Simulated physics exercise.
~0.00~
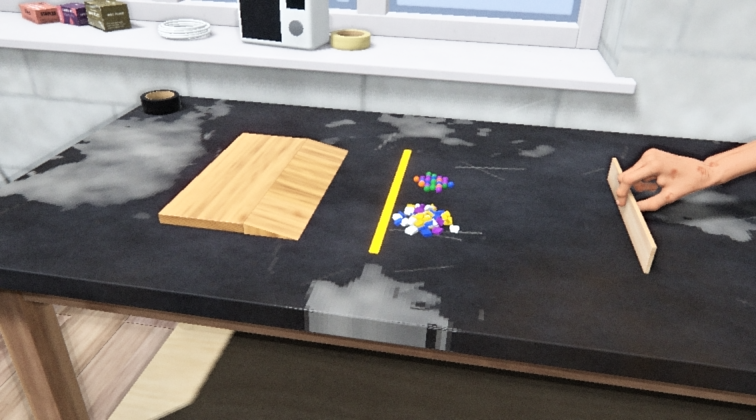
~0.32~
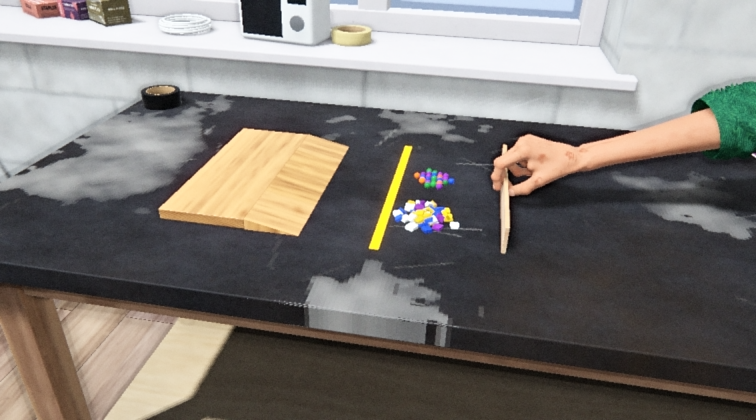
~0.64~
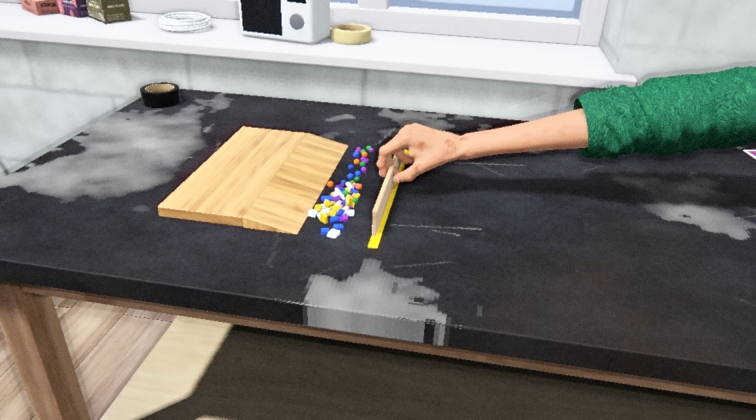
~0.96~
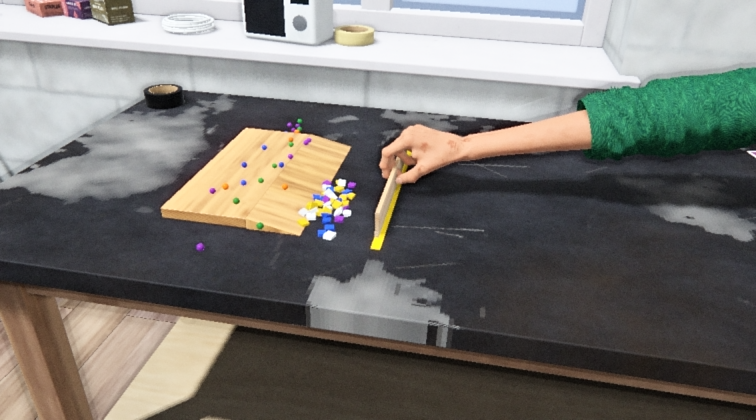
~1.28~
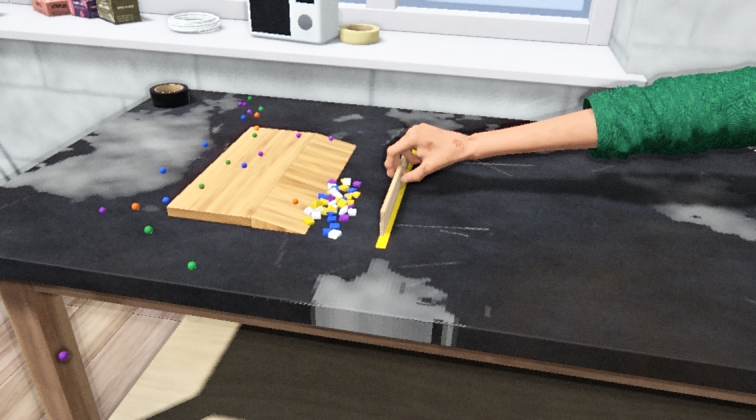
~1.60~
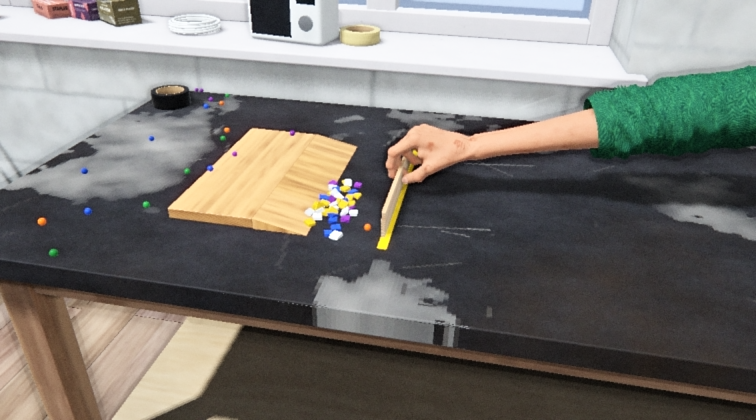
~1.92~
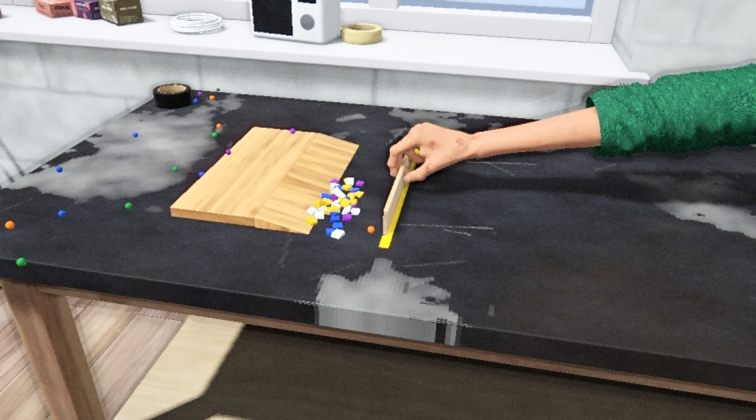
A hand in a green knitted sleeve holds a thin strip of wood upright at the right of a dark, worn table, seen from slightly above in front of a windowsill. Two small heaps, coloured beads behind and white, yellow, blue and purple cubes nearer, lie right of a yellow tape line and a low wooden wedge. The strip sweeps left, pushing both heaps past the tape, and stops on it. The beads roll on up and over the wedge, scattering leftward, while the cubes bunch at its foot. Finally, the cubes remain there beside an orange bead, the other beads strewn beyond.
